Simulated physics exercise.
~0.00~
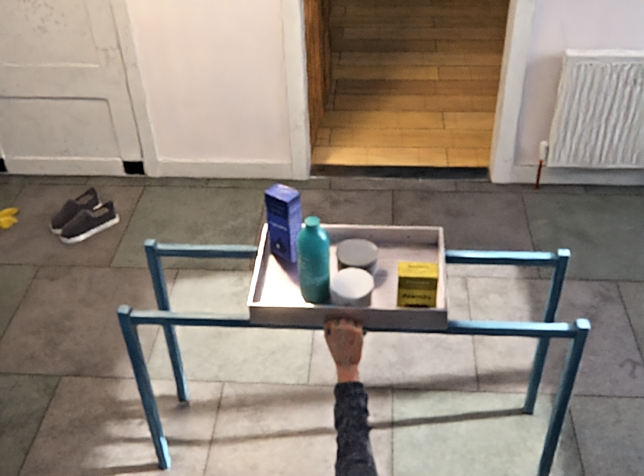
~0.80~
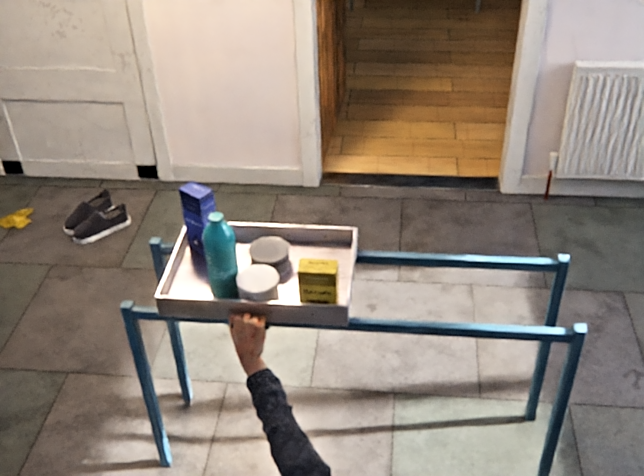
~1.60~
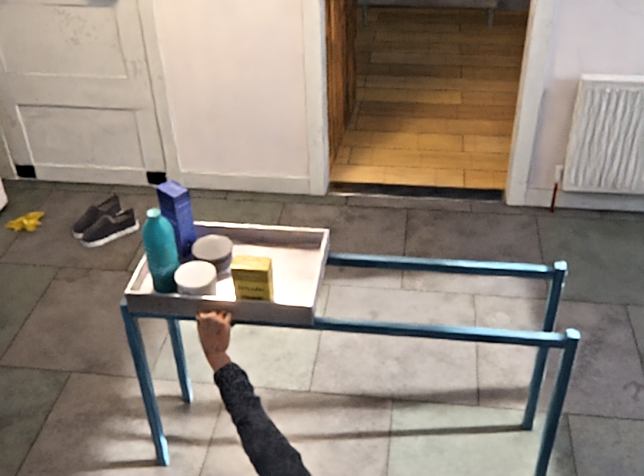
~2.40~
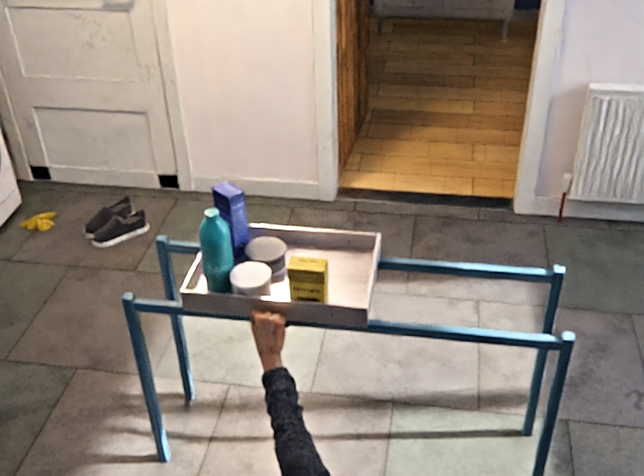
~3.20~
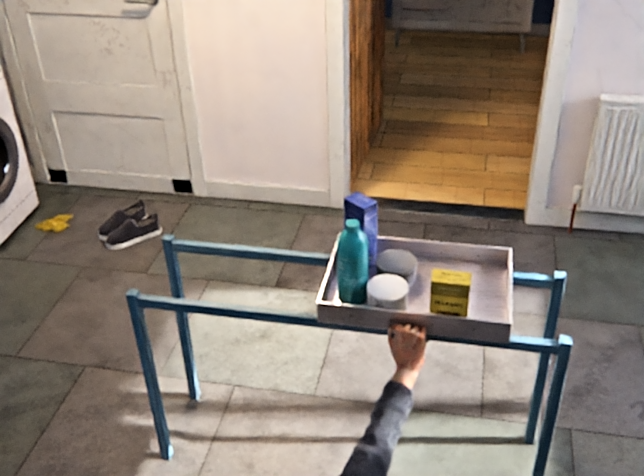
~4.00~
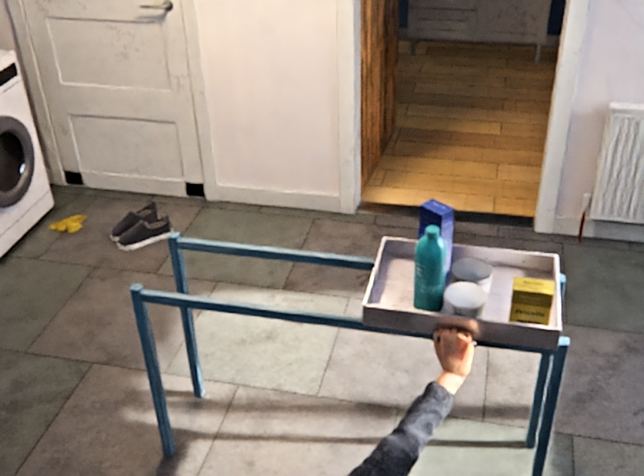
A tray holding a turquoise bottle, a blue carton, two round tubs and a yellow packet slid left along blue rails, guided by a hand, then moved back right to the far end, with everything on it still upright.
